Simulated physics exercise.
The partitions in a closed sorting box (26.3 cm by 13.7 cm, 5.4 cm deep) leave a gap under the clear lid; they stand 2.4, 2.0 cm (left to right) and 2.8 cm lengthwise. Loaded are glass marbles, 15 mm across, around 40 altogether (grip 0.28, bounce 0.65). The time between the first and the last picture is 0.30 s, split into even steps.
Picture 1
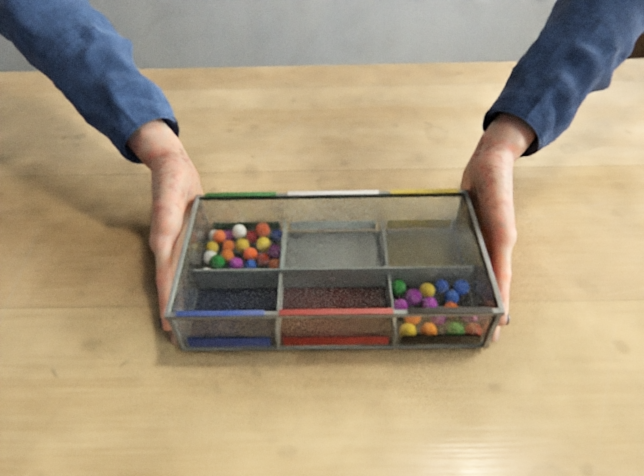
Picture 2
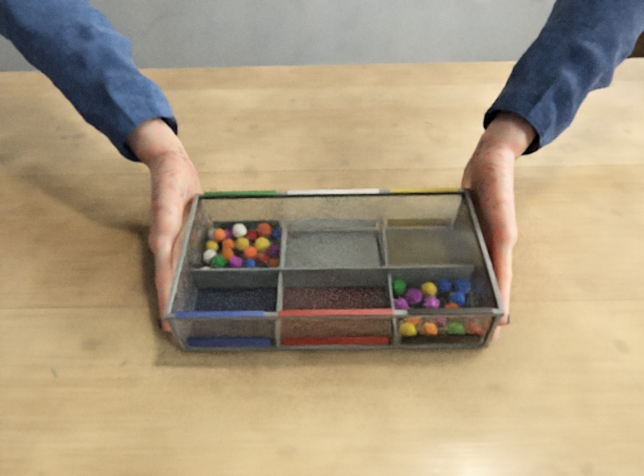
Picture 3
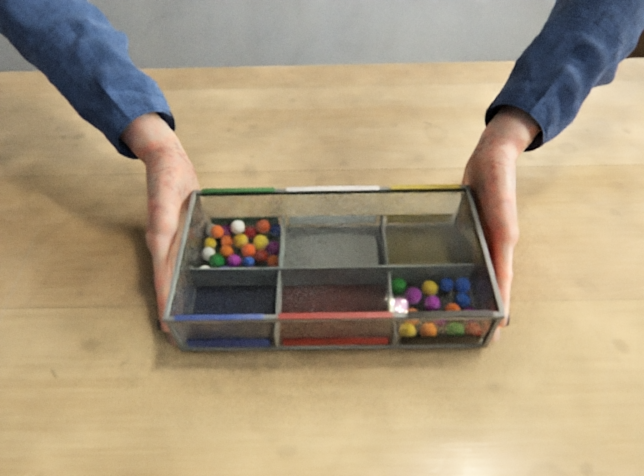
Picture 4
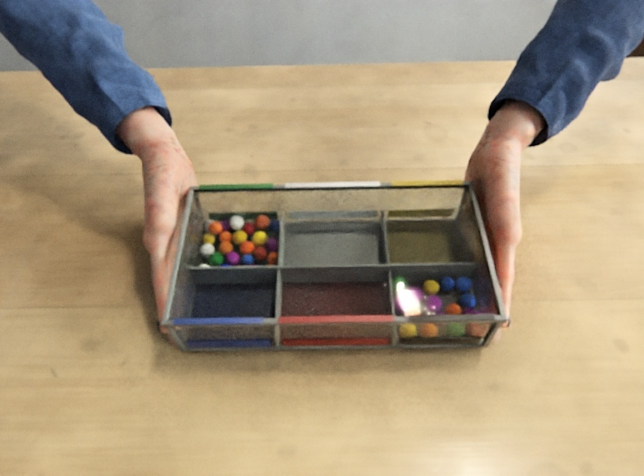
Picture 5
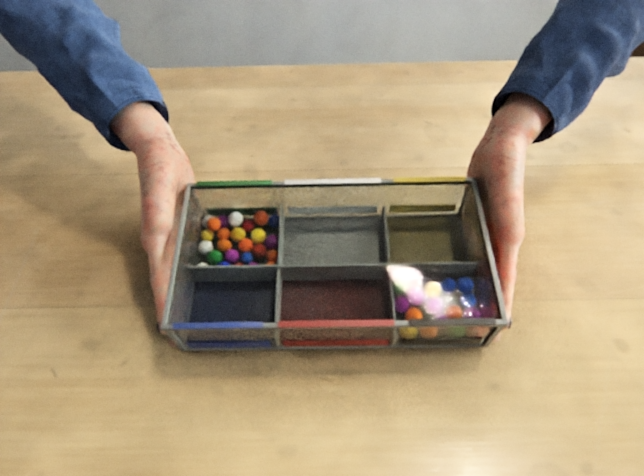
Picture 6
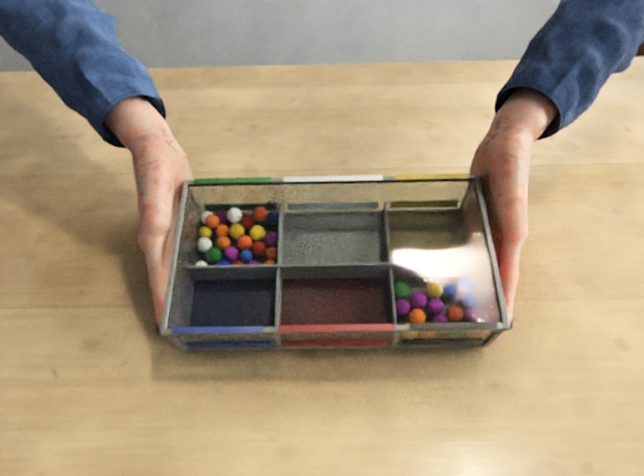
To begin with, two hands in blue sleeves hold a clear-lidded, six-compartment box on a wooden table, colourful marbles filling the back-left and front-right sections. The hands tilt the box slightly, and a bright reflection appears near the front-right marbles, then spreads across the lid's right side while the marbles stay in their compartments.
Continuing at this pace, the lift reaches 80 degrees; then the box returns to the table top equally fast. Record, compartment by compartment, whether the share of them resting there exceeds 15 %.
Red: Does not exceed; blue: Does not exceed; green: Exceeds; yellow: Does not exceed; white: Does not exceed; black: Exceeds.
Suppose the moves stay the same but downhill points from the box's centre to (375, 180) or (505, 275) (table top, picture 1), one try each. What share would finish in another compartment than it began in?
About 5 per cent on the first try and 35 per cent on the second.
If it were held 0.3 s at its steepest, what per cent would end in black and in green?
In per cent: Black 40; green 55.
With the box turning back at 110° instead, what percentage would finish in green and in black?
The green compartment would hold 0 per cent, the black one 30 per cent.
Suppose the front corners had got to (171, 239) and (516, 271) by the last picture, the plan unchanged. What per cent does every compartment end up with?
By the end red holds 0%, blue holds 0%, green holds 40%, yellow holds 5%, white holds 15% and black holds 40%.
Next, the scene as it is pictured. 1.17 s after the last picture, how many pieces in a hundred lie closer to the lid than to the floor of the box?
About 0 per cent.
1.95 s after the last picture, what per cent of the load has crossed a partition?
Around 5 percent.
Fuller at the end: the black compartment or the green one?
Green.
Then, 1.17 s after the last picture, tilt 80 degrees; green 60 %, black 40 %.
Then, 1.95 s after the last picture, tilt 36 degrees; blue 5 %, green 55 %, black 40 %.
Then, 2.75 s after the last picture, tilt 0 degrees; blue 5 %, green 55 %, black 40 %.
In the end, red 0 %, blue 5 %, green 55 %, yellow 0 %, white 0 %, black 40 %.
